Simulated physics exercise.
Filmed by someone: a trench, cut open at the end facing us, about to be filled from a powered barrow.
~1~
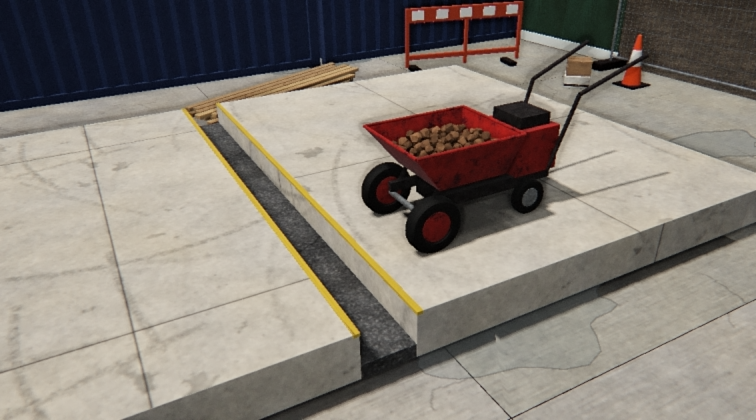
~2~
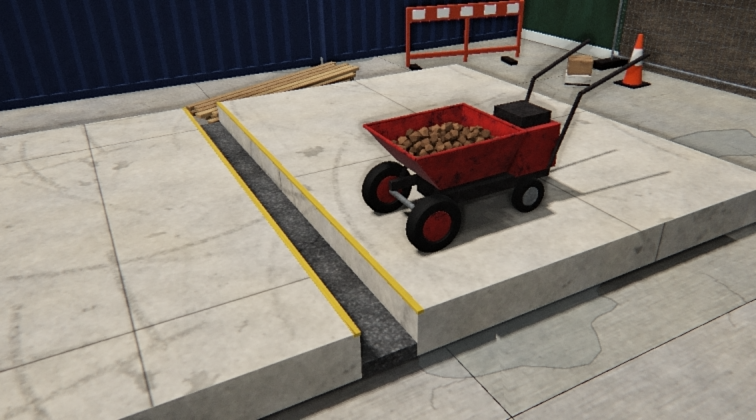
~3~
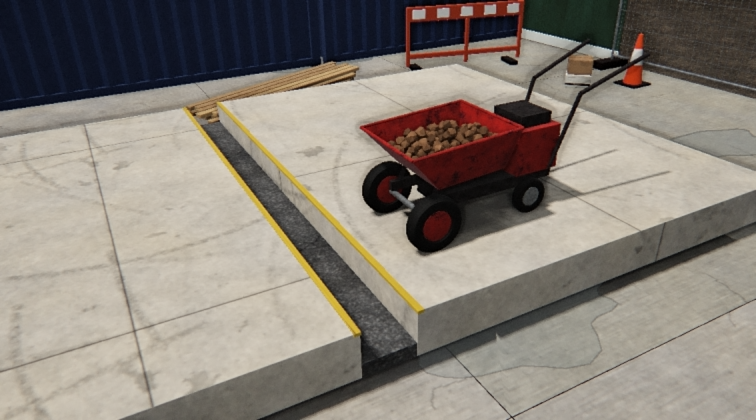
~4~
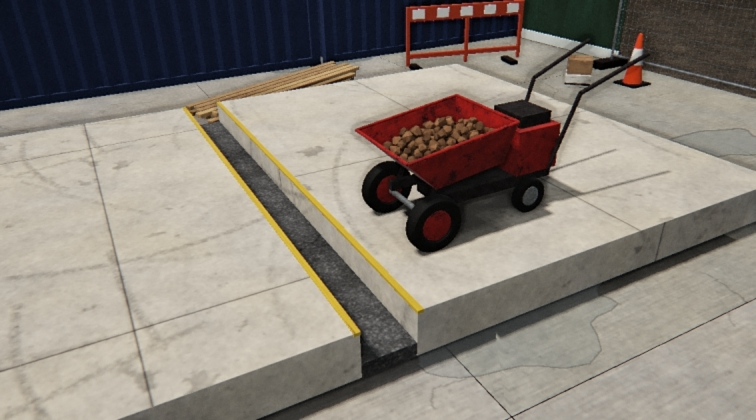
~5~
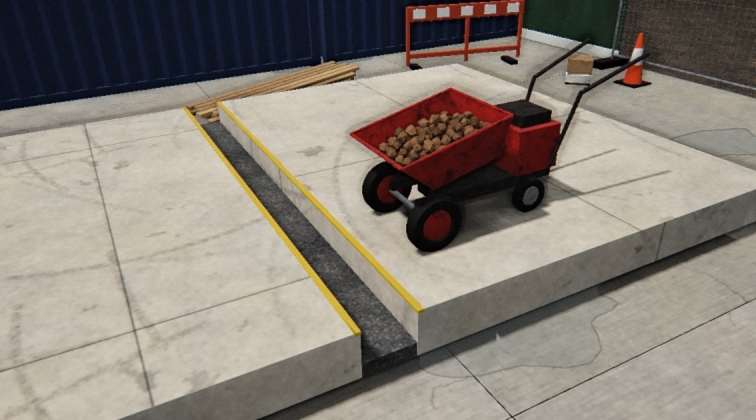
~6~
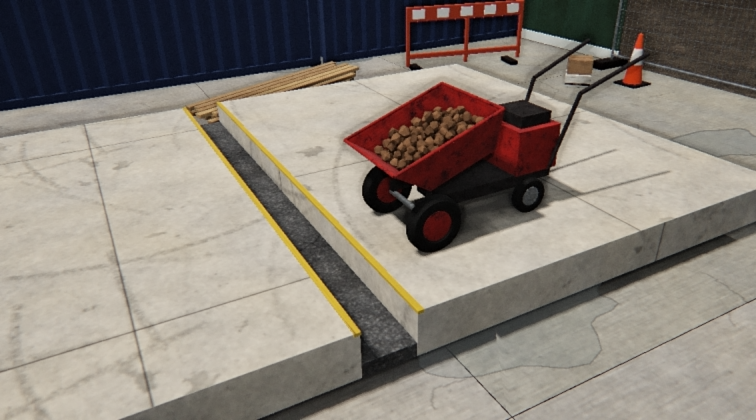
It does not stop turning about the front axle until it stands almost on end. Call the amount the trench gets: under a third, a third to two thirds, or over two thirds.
Amount in the trench: Over two thirds.
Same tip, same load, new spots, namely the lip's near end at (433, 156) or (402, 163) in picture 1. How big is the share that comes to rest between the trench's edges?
Position 1 near 100 %, position 2 near 60 %.
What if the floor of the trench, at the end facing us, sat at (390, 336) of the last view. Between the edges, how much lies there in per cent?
Near 70 %.
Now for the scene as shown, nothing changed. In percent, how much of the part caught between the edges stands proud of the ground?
I'd put it near 0 per cent.
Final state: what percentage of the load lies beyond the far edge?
I'd put it at some 15 per cent of the load.
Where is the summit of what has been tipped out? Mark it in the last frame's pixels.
About (269, 269).
Soon, skip tipped steeply; all in the skip.
A while on, skip tipped right over; most in the skip; about a quarter in or heaped over the trench; a stray few beyond it; a stray few falling.
Towards the end, skip tipped right over; a small part in the skip; most in or heaped over the trench; a small part beyond it.
Finally, skip tipped right over; most in or heaped over the trench; a small part beyond it.
